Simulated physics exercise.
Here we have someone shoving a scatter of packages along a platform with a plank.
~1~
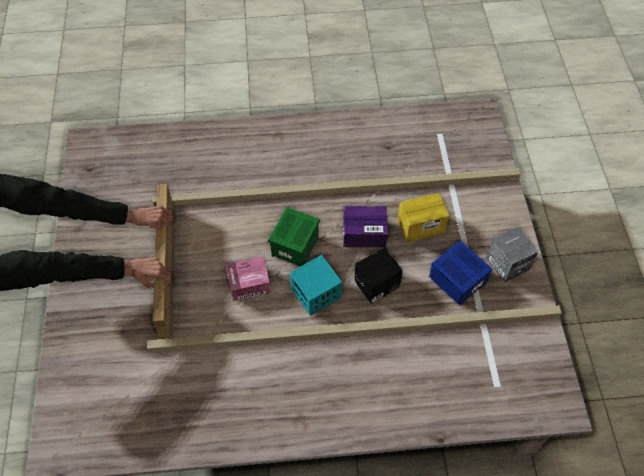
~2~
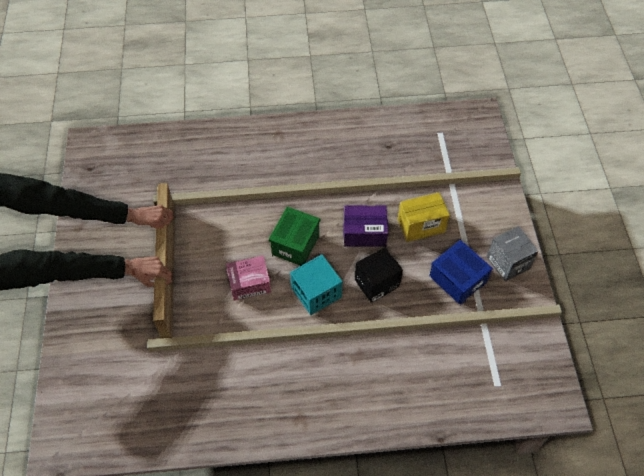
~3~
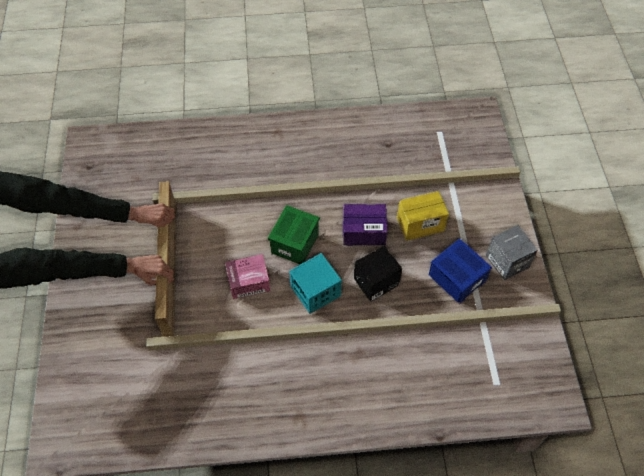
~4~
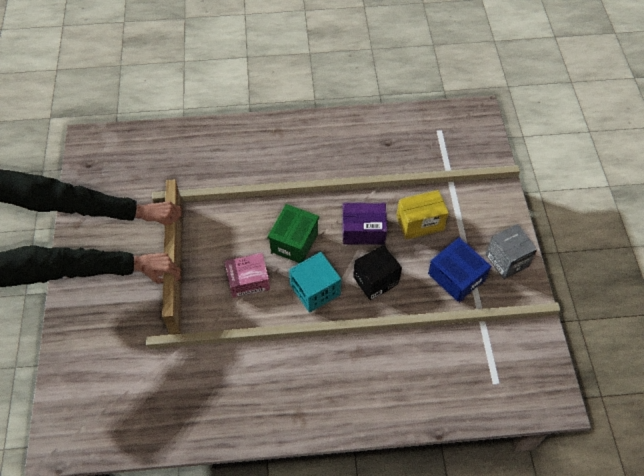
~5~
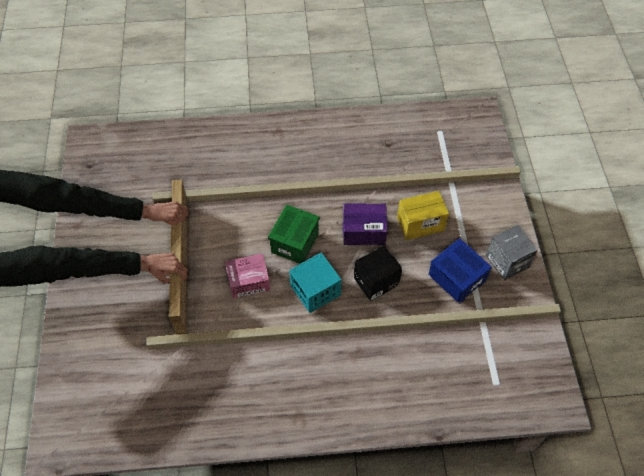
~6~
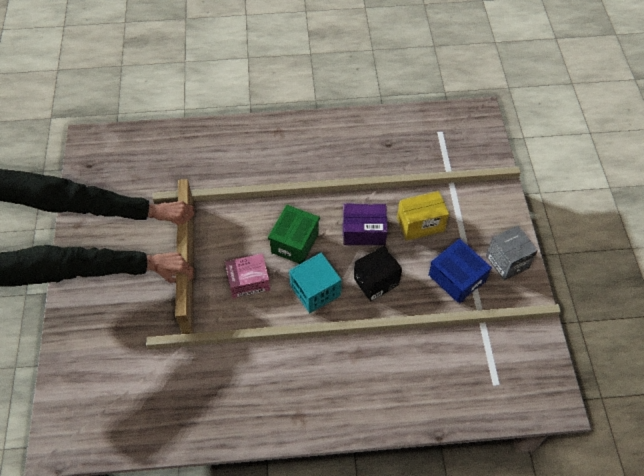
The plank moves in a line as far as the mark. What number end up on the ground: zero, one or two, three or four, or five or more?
Here the number that fall off is three or four.
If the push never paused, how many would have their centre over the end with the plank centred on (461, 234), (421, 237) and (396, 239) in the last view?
It would be 4, 2 and 1.
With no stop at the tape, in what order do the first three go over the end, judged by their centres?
Earliest first: The grey box, then the blue tote, then the yellow box.
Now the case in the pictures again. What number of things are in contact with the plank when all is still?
2 of them.
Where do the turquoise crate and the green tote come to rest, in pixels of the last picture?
The turquoise crate stops around (533, 277); the green tote around (480, 215).
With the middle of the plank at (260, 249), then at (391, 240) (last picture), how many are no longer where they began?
At the one place 2, at the other 8.
Soon after, none off yet; grey box at rest near (511, 253); blue tote at rest near (459, 272); yellow box at rest near (422, 216).
After that, none off yet; grey box displaced about its own width near (543, 252); blue tote displaced about its own width near (513, 273); yellow box displaced about its own width near (469, 215).
In the end, the number that fall off is three or four; gone, black parcel, yellow box, blue tote and grey box.
